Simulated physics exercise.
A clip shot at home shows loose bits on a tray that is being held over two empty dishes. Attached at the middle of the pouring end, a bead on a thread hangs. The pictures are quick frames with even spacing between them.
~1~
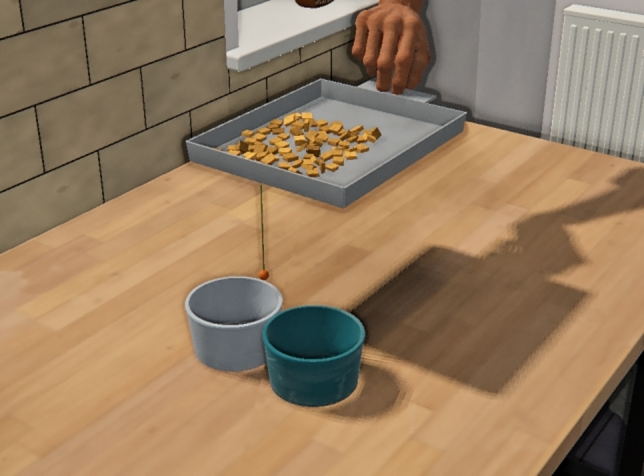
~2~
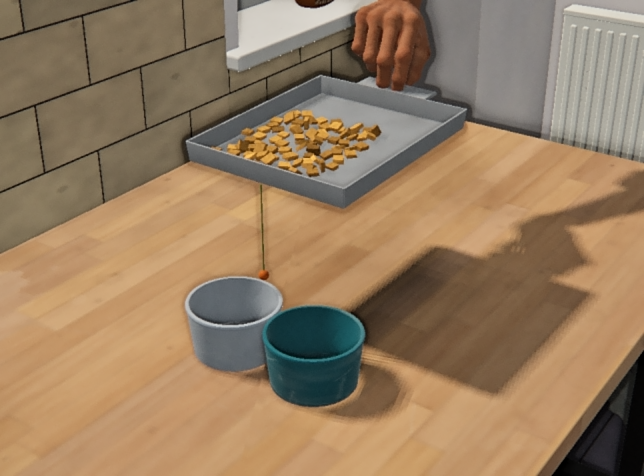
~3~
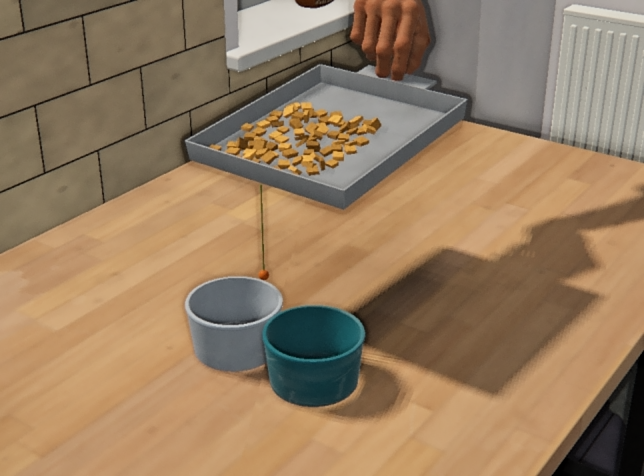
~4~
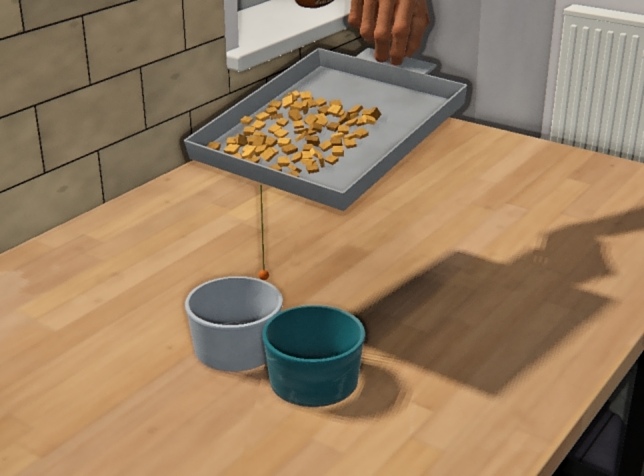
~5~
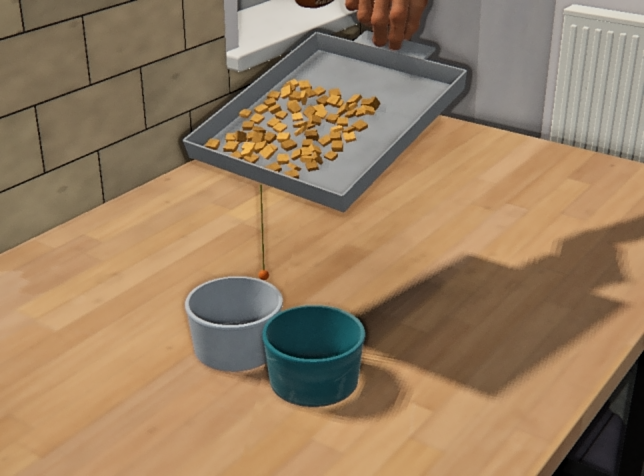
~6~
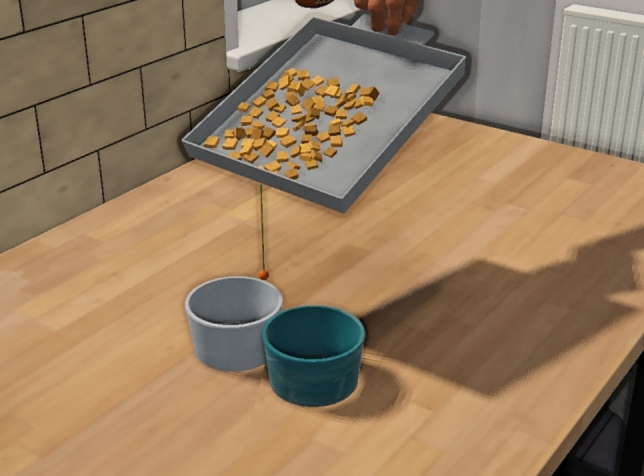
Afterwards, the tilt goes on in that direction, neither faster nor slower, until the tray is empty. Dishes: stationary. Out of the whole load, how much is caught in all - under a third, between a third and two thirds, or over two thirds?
The amount caught will rise above two thirds of the load.
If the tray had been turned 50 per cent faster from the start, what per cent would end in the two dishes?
Close to 80 in a hundred.
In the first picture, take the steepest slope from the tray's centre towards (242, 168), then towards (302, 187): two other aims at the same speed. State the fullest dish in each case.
Order of results: The left-placed dish, followed by the right-placed dish.
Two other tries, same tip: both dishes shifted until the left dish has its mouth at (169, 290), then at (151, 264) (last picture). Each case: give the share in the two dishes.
It would be roughly 70 per cent, followed by roughly 30 per cent.
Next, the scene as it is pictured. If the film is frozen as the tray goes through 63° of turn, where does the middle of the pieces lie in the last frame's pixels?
In the last view, the load is centred near (272, 162).
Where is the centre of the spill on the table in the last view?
(150, 371), roughly.
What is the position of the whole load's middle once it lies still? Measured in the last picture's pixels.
About pixel (254, 353).
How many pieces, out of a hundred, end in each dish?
Left 40 per cent, right 40 per cent.
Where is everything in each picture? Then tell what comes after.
Corners of the pouring end at (189, 141) and (344, 187), level; middle of the load at (302, 144), cereal squares; left dish at (205, 341); right dish at (285, 375); bead on its thread at (264, 275), in the first picture.
Corners of the pouring end at (189, 141) and (344, 187), level; middle of the load at (302, 142), in the second picture.
Corners of the pouring end at (188, 141) and (343, 189), tipped barely, lowest at the right corner; middle of the load at (302, 138), in the third picture.
Corners of the pouring end at (187, 140) and (342, 191), tipped a little, lowest at the right corner; middle of the load at (301, 131), in the fourth picture.
Corners of the pouring end at (186, 140) and (342, 194), tipped a little, lowest at the right corner; middle of the load at (300, 125), in the fifth picture.
Corners of the pouring end at (185, 140) and (341, 196), tipped clearly, lowest at the right corner; middle of the load at (299, 119); left dish at (205, 341); right dish at (285, 375), in the sixth picture.
Soon, tray tipped steeply; all on the tray.
A while on, tray tipped past a quarter turn; most on the tray; a stray few in the right dish; a stray few in the left dish; a stray few in the air.
Towards the end, tray tipped past a quarter turn; about half in the right dish; about half in the left dish; a small part outside both.
Finally, tray tipped past a quarter turn; about half in the right dish; about half in the left dish; a small part outside both.
